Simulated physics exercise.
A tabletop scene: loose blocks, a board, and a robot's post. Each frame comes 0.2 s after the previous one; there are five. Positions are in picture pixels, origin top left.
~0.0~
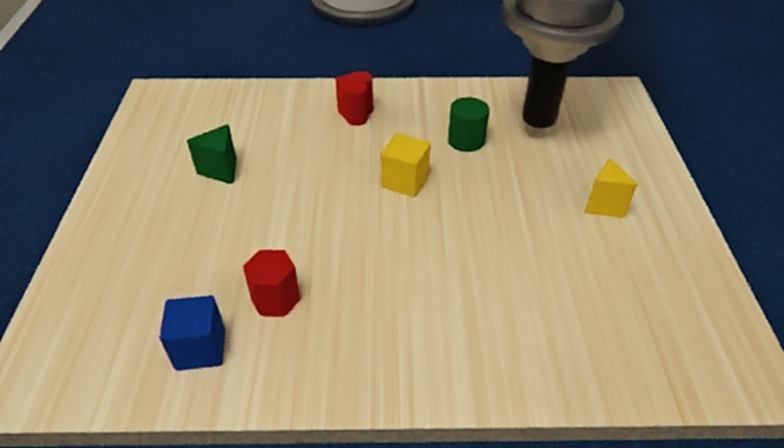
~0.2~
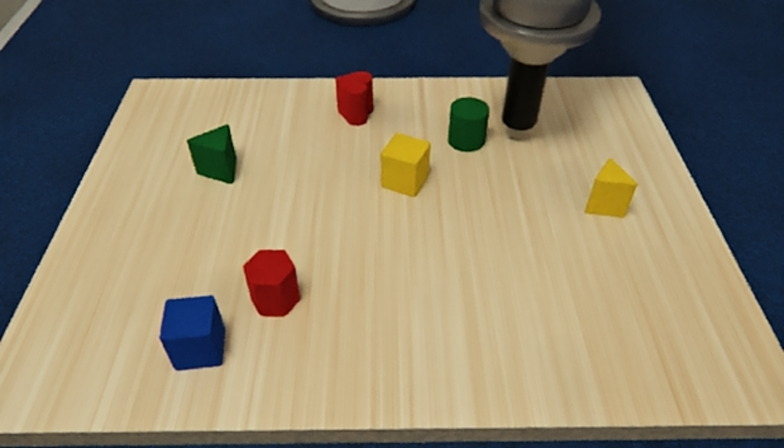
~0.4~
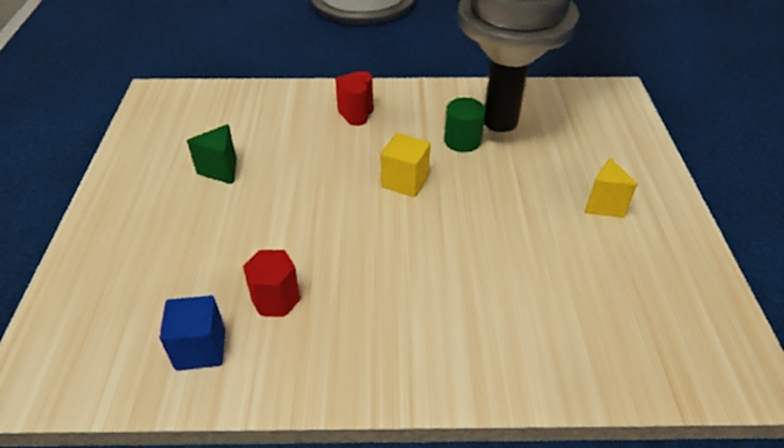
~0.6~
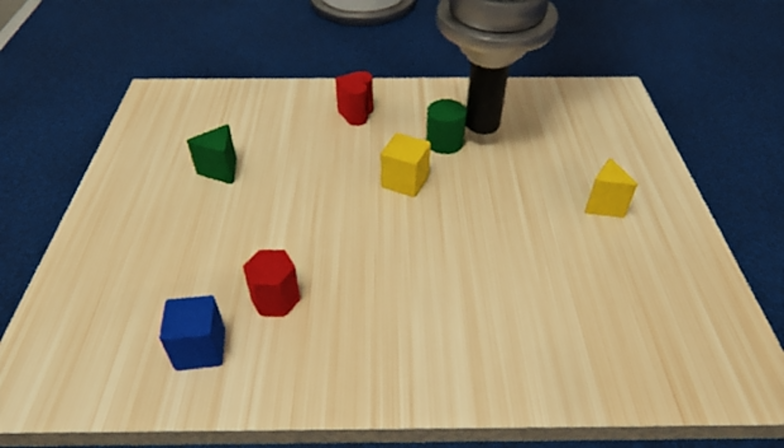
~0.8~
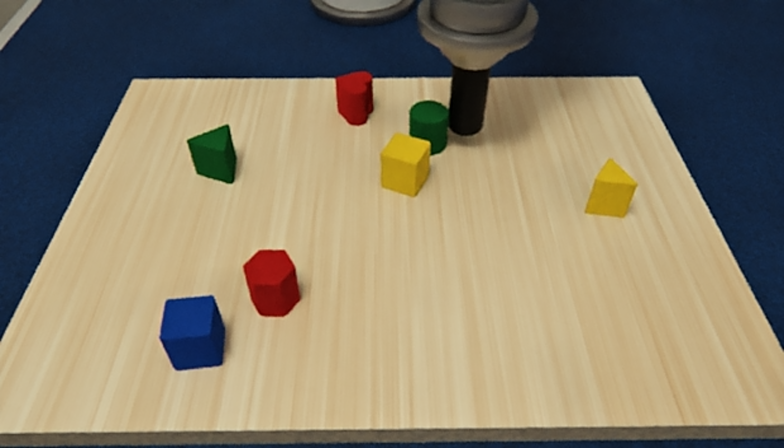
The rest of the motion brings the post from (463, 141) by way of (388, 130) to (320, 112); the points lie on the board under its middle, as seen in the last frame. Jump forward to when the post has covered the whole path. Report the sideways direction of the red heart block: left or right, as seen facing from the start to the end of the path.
It's set to shift right.
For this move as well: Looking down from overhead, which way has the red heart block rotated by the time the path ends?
Spin direction: Clockwise.
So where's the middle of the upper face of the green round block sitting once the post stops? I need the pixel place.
(358, 115)
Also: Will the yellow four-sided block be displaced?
Answer: No.
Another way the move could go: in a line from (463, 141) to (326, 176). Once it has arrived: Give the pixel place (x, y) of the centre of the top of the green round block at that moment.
The centre of its top face lies at (328, 116).
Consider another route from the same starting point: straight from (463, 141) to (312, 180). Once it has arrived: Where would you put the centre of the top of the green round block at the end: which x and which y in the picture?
Just about (331, 115).
On the path given first. One third of the way, post (413, 120); green round block (381, 113).
Two thirds of the way, post (363, 110); red heart block (345, 76), turned 25° clockwise; green round block (358, 115).
At the end, post (319, 98); red heart block (325, 63), turned 85° clockwise; yellow four-sided block still; green round block (358, 115).
